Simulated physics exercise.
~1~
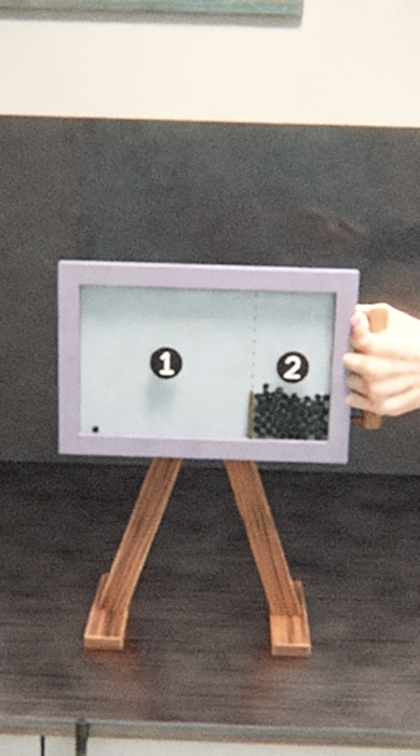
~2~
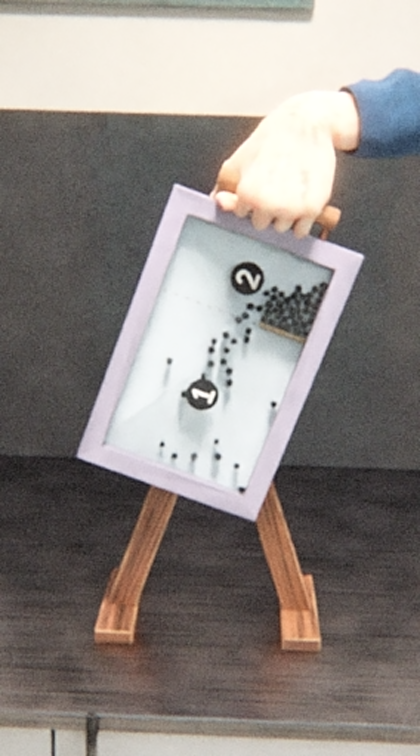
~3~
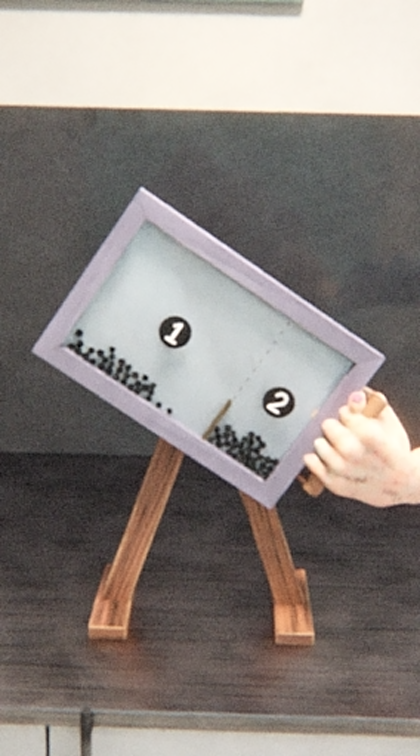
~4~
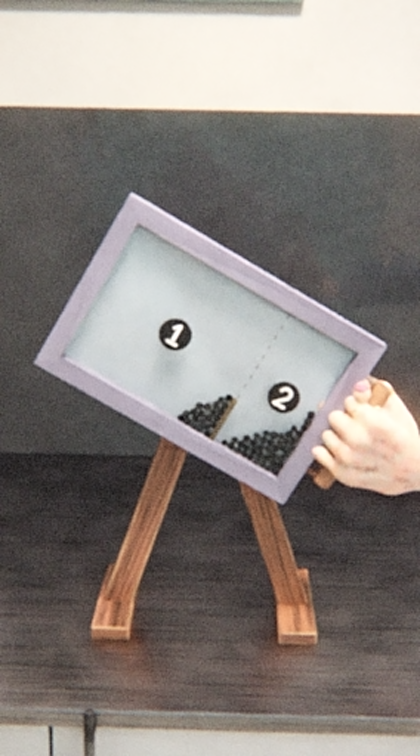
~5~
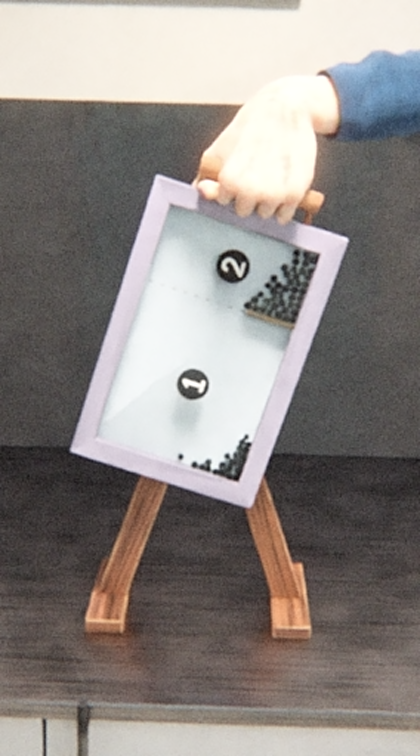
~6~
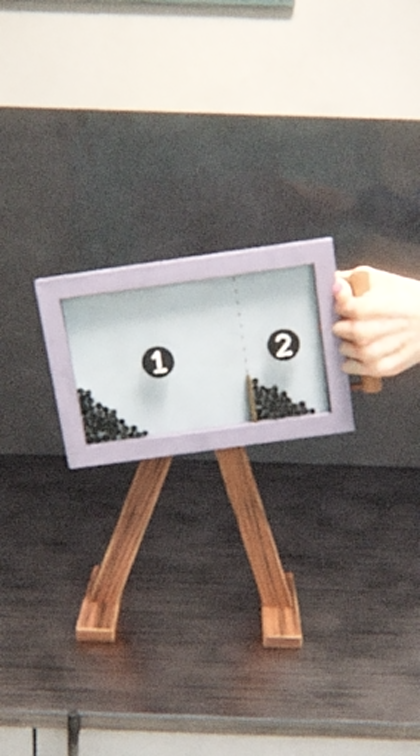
A flat, lilac-framed box of small black beads, mounted on wooden legs, starts level with nearly all its beads heaped behind a short divider in the right-hand section. A hand on the handle swings that end up steeply, and beads spill down toward the lower section. The handle end comes down to the lower right, leaving beads in both sections, and the loose ones slide against the divider. The hand lifts the end steeply again, then lowers it until the box is only slightly tilted, with one pile in the left corner and a smaller one behind the divider.
